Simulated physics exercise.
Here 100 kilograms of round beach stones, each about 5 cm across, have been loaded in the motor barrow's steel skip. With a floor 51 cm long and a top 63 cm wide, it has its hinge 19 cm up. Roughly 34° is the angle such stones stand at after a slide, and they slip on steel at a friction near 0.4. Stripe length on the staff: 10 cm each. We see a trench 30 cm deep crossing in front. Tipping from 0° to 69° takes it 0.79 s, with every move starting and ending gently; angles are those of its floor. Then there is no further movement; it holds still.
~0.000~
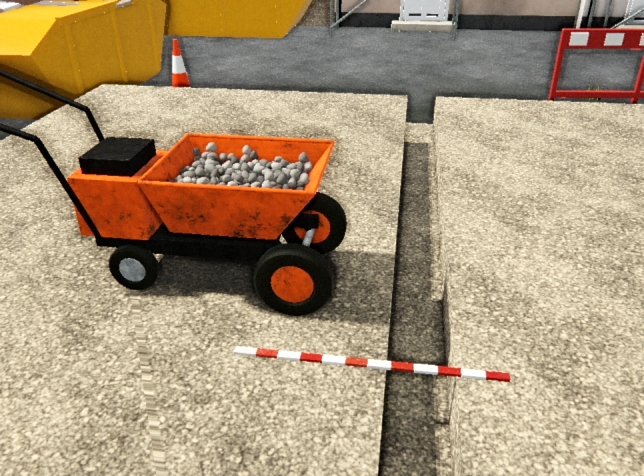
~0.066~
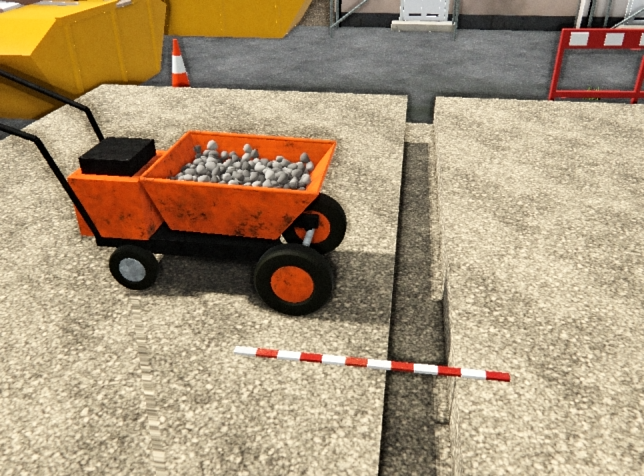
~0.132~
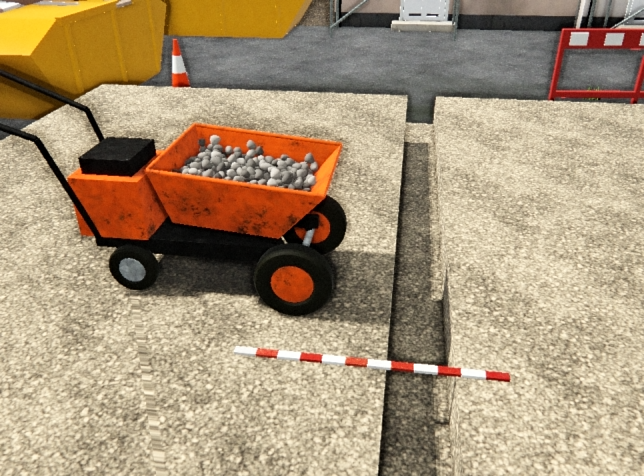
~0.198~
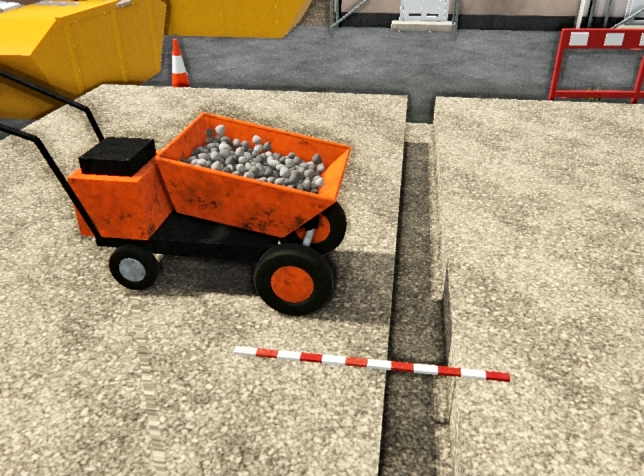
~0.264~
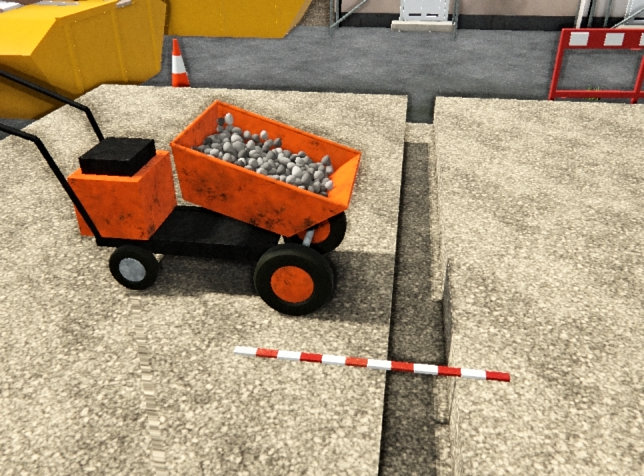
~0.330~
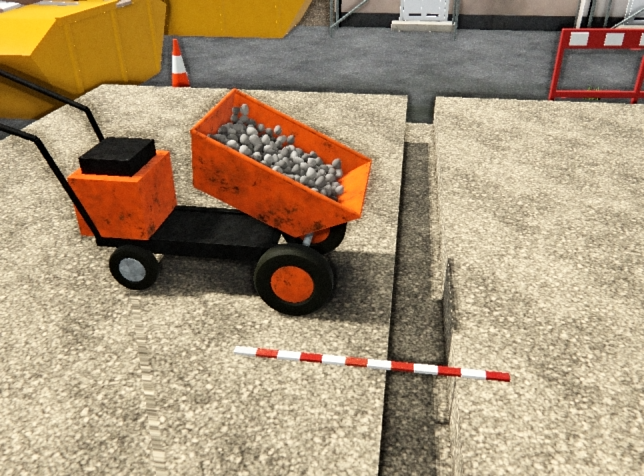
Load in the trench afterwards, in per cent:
60 %.
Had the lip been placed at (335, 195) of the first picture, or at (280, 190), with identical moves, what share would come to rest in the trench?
I'd say some 40 per cent and some 90 per cent.
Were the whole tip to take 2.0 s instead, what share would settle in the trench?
In that case some 85 per cent.
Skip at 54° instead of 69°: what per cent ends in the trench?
Some 40% would finish there.
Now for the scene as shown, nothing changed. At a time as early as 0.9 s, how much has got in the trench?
25 per cent, give or take.
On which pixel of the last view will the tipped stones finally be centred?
The resting stones are centred at roughly (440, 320).
After 0.6 s the floor is at 58°; 100 % in the skip; the foremost stones are at (380, 225).
After 0.9 s the floor is at 69°; 72 % in the skip, 25 % in the trench, 3 % past the trench; the foremost stones are at (471, 303).
After 1.2 s the floor is at 69°; 22 % in the skip, 39 % in the trench, 39 % past the trench; the foremost stones are at (596, 300).
After 3.2 s the floor is at 69°; 0 % in the skip, 60 % in the trench, 40 % past the trench; the foremost stones are past the picture's edge.
